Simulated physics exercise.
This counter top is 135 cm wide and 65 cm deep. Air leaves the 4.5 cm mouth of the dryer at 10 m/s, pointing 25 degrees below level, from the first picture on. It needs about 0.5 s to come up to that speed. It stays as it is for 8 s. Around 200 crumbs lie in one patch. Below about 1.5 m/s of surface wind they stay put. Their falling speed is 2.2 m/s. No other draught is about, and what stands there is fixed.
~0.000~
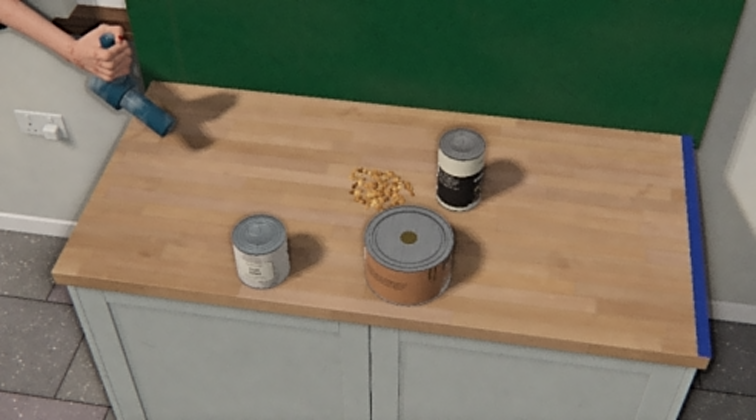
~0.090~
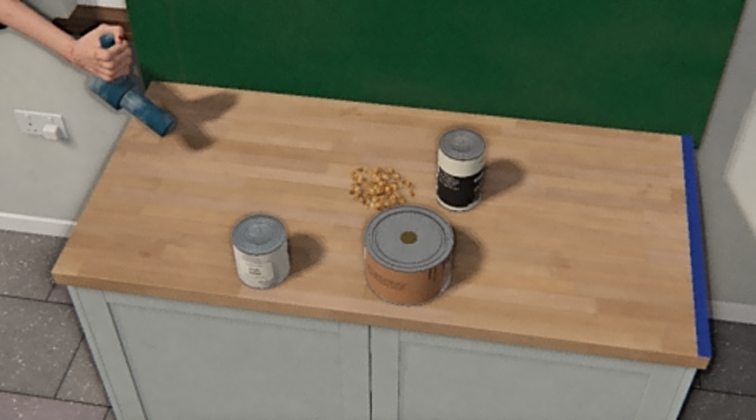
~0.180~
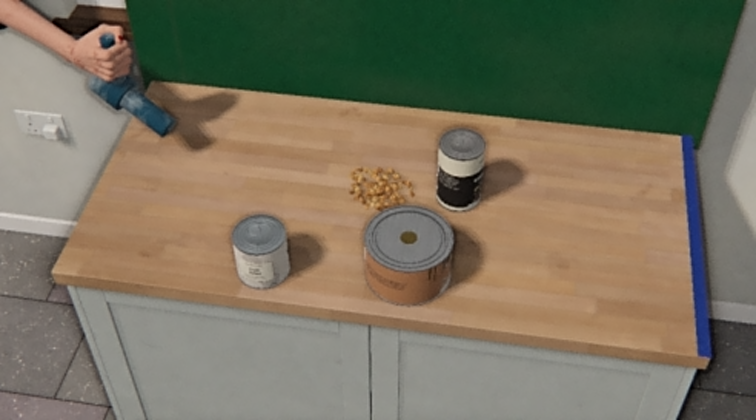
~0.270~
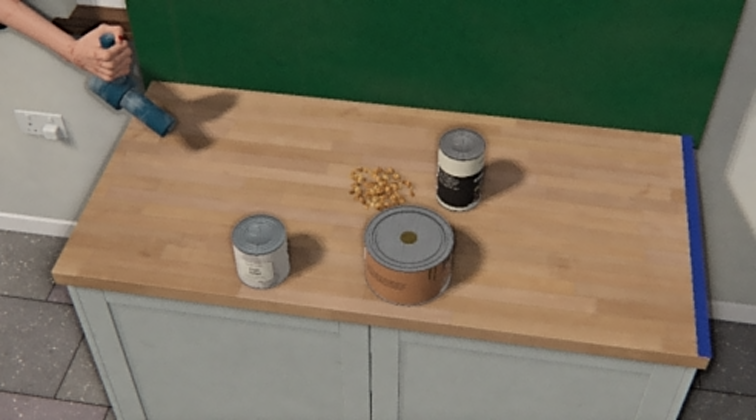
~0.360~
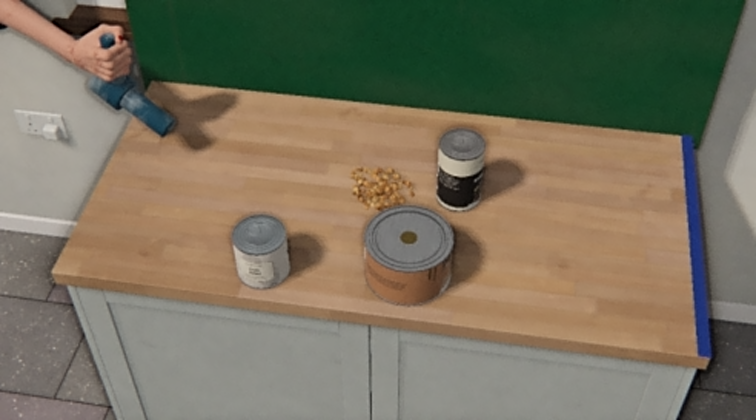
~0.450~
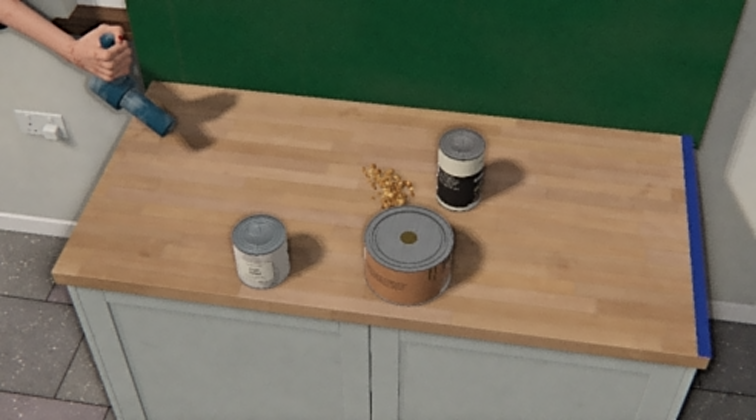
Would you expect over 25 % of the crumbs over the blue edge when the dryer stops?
As for a quarter going over the blue edge: Yes.
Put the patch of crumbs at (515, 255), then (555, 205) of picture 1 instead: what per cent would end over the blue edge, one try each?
In turn about 70 %, 1 %.
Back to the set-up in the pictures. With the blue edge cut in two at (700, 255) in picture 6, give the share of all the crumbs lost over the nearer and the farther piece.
About 50 % nearer and 10 % farther.
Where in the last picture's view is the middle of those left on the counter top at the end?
Near (439, 187).
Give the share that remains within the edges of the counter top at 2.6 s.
Some 50 per cent.
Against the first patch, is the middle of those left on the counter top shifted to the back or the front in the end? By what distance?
Towards the back, some 5 cm.
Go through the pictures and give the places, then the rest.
In the first picture, the middle of the crumbs is near (381, 190), none has stirred yet and the mouth of the dryer is at (169, 129).
In the second picture, the middle of the crumbs is near (381, 188), none has stirred yet and the blue edge is centred on (700, 236).
In the third picture, the middle of the crumbs is near (381, 188), none has stirred yet, the top of a tin is at (462, 144) and the top of a large tin is at (409, 237).
In the fourth picture, the middle of the crumbs is near (381, 188) and none has stirred yet.
In the fifth picture, the middle of the crumbs is near (381, 188) and none has stirred yet.
In the sixth picture, the middle of the crumbs is near (394, 192), the farthest in sight from the dryer is at (411, 210) and about 50 % have left their places.
After 1.6 s the count stands so, 44 % are over the blue edge; the middle of those still in play is near (439, 187).
After 2.6 s the count stands so, 53 % are over the blue edge; the middle of those still in play is near (464, 176).
After 4.4 s the count stands so, 60 % are over the blue edge; the middle of those still in play is near (439, 187).
After 8.0 s, at the end, 62 % are over the blue edge; the middle of those still in play is near (439, 187).
